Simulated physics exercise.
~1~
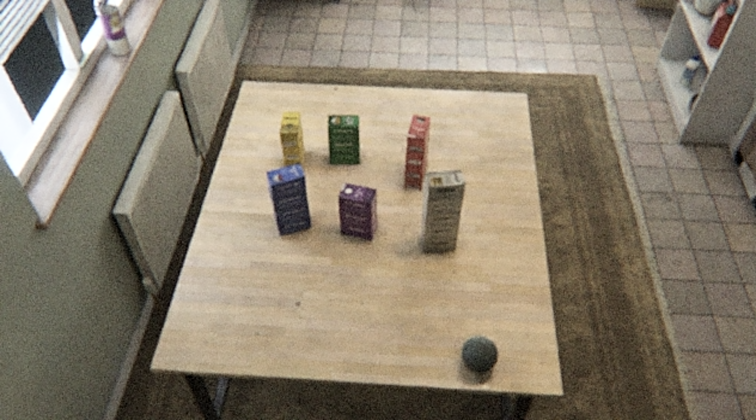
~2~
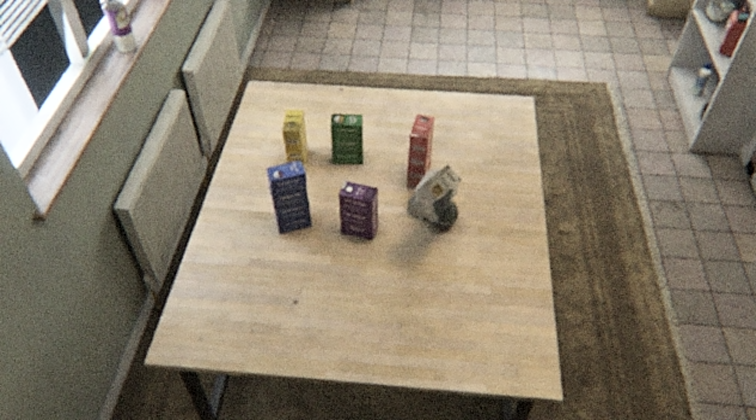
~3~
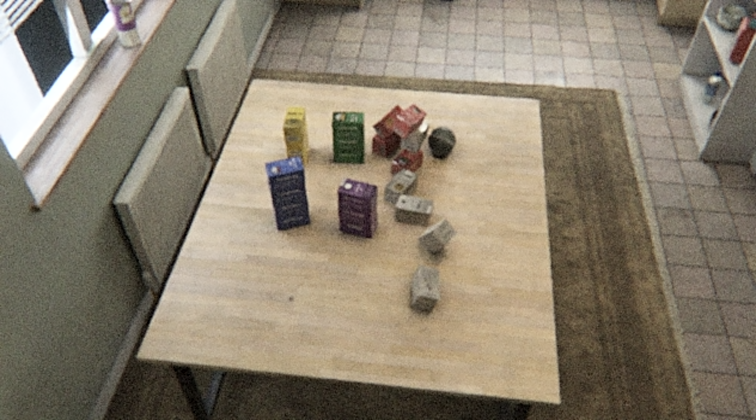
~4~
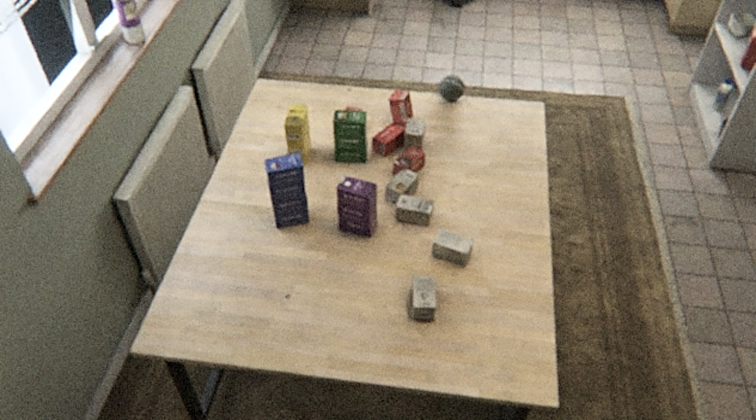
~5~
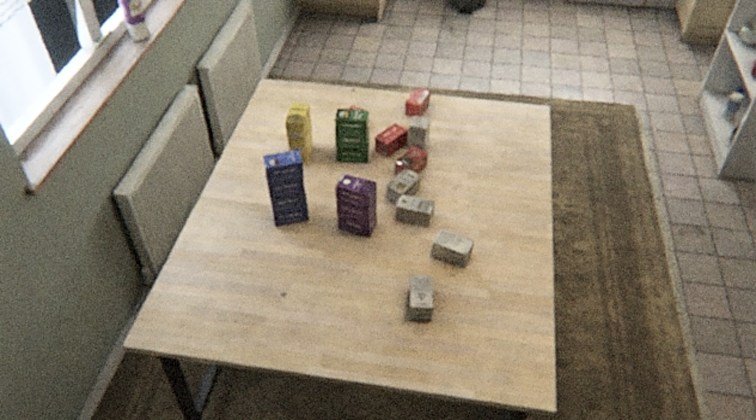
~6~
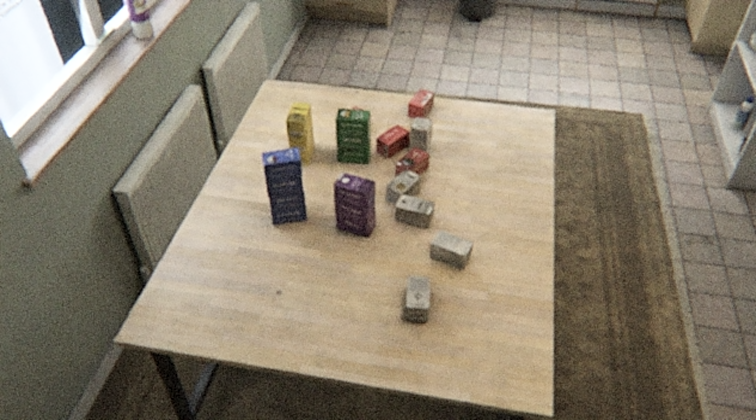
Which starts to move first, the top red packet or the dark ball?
The dark ball starts to move first. It is already rolling into the grey stack while the top red packet is still in place, and that packet only tumbles afterwards.
